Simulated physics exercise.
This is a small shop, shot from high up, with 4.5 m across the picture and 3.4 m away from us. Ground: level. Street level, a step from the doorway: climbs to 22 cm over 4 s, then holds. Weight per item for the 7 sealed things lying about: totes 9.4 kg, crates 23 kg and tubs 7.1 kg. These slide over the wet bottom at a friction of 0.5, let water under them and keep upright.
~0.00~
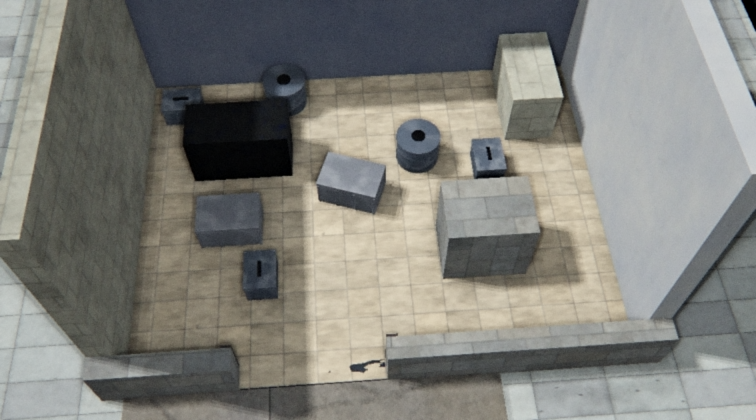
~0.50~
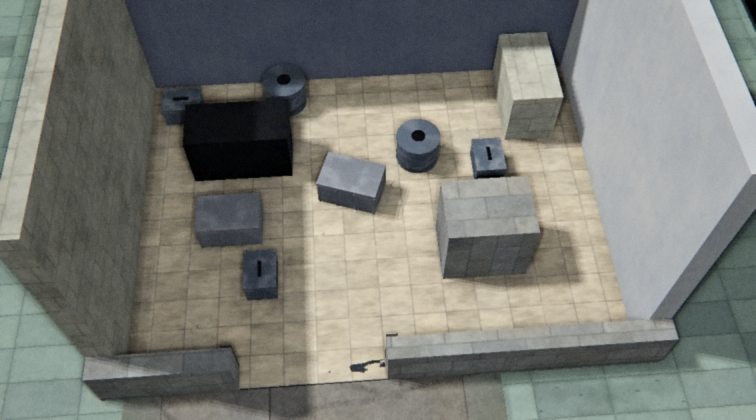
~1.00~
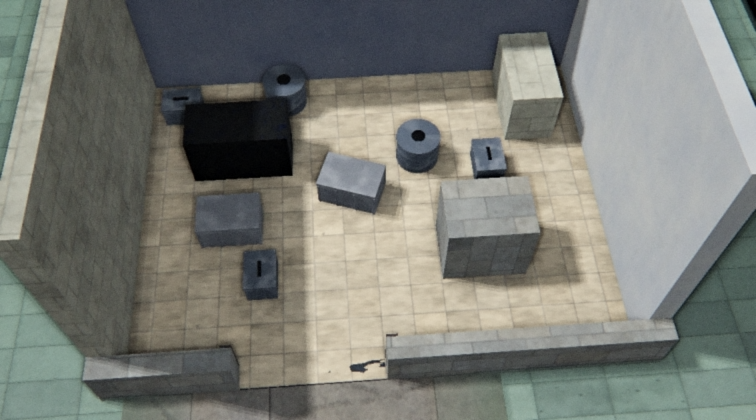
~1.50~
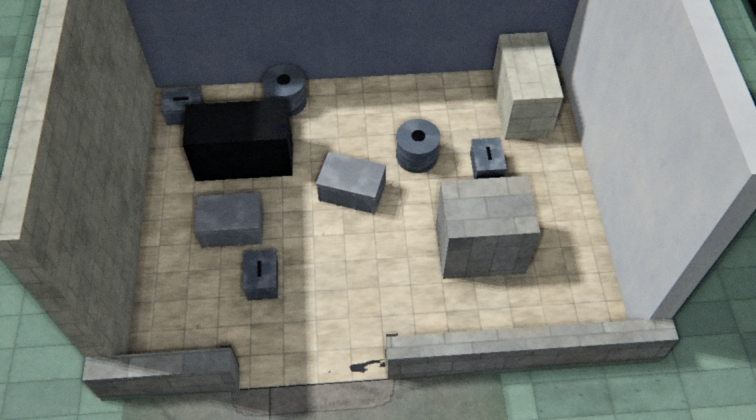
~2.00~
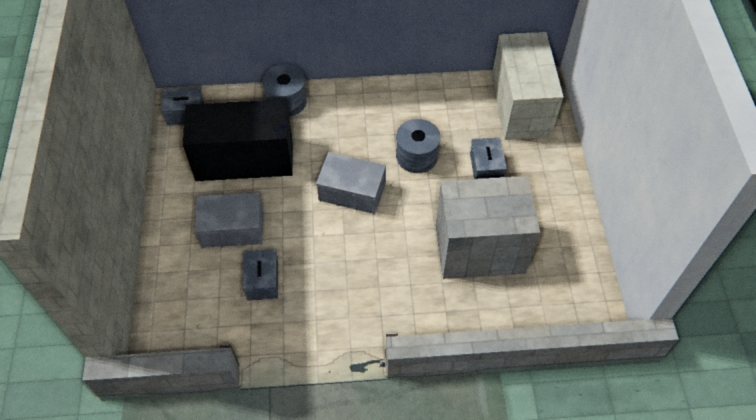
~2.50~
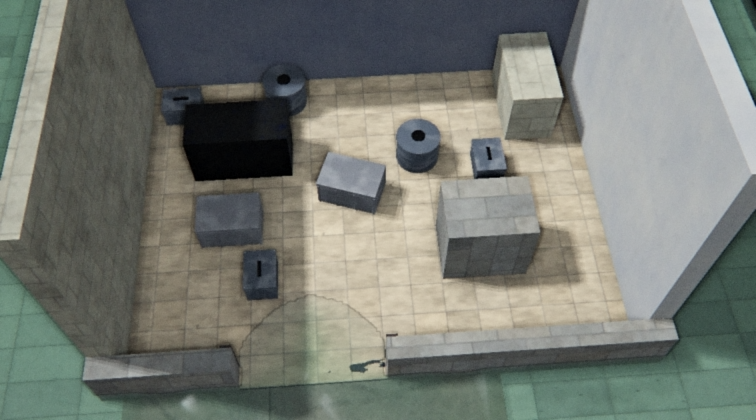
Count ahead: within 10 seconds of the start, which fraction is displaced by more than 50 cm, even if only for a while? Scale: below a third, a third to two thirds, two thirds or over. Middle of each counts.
The portion reaches two thirds.
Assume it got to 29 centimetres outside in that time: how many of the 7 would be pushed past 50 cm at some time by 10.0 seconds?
That would make 6 of them.
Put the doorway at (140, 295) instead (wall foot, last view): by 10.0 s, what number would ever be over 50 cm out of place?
The count would be 3.
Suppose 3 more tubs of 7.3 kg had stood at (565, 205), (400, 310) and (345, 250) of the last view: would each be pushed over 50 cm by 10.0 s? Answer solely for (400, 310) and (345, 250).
The first: Falls below it. The second: Exceeds it.
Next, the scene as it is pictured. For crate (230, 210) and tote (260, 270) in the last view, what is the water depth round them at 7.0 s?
I'd put it at 9 cm and 10 cm respectively.
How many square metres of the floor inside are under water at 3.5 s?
At that time the wet patch spans about 2.5 m2.
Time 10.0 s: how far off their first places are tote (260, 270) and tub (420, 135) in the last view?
They sit 100 cm and 80 cm away, in the order given.
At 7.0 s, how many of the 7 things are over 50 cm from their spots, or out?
2.
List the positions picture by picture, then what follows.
In the first frame, a tote at (259, 269) rests on the ground; a crate at (351, 174), on the bottom; 0.0 m2 under water; 0 of 7 have shifted.
In the second frame, a tote at (259, 269) rests on the ground; a crate at (351, 174), on the bottom; 0.0 m2 under water; 0 of 7 have shifted.
In the third frame, a tote at (259, 269), on the bottom; a crate at (351, 174) rests on the ground; water covers 0.0 m2; 0 of 7 have shifted.
In the fourth frame, a tote at (259, 269), on the bottom; a crate at (351, 174) rests on the ground; water covers 0.0 m2; 0 of 7 have shifted.
In the fifth frame, a tote at (259, 269) rests on the ground; a crate at (351, 174) rests on the ground; 0.0 m2 under water; 0 of 7 have shifted.
In the sixth frame, a tote at (259, 269), on the bottom; a crate at (351, 174), on the bottom; water covers 0.6 m2; 0 of 7 have shifted.
After 3.5 s 0 of 7 are over 50 cm from their spots; 0 afloat.
After 4.5 s 0 of 7 are over 50 cm from their spots; 0 afloat.
After 7.0 s 2 of 7 are over 50 cm from their spots; 4 afloat.
After 10.0 s 4 of 7 are over 50 cm from their spots, and 5 have been at some point; 7 afloat.
